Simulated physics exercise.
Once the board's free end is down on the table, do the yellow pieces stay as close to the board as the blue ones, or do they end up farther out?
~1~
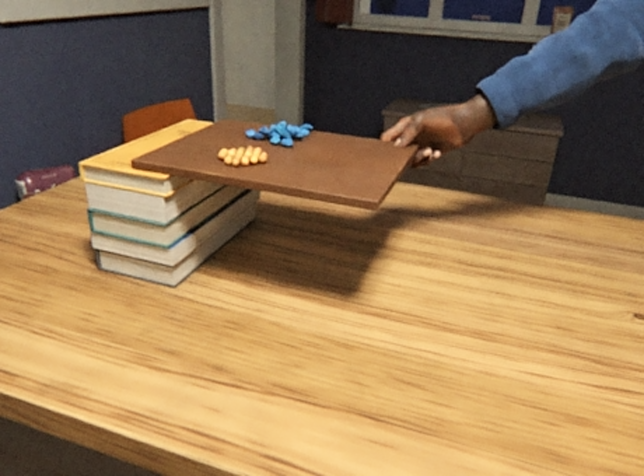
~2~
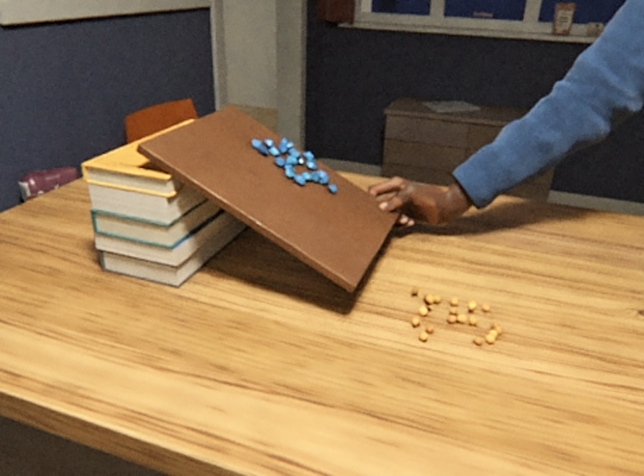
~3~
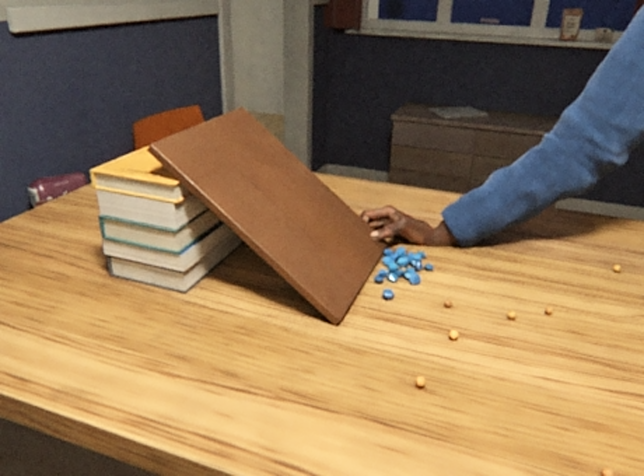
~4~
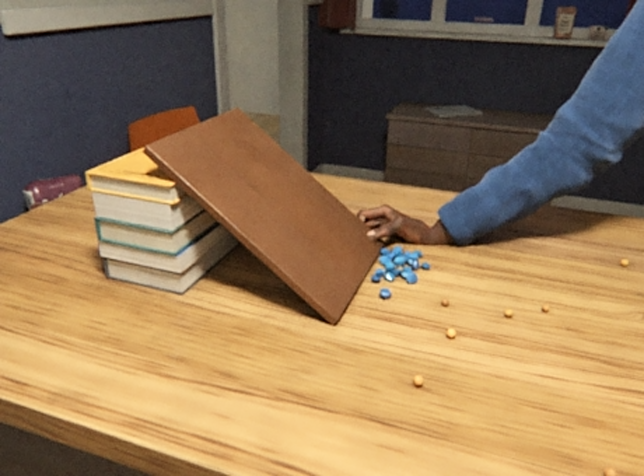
The yellow pieces end up farther out, scattered across the table, while the blue ones gather close to the foot of the board.
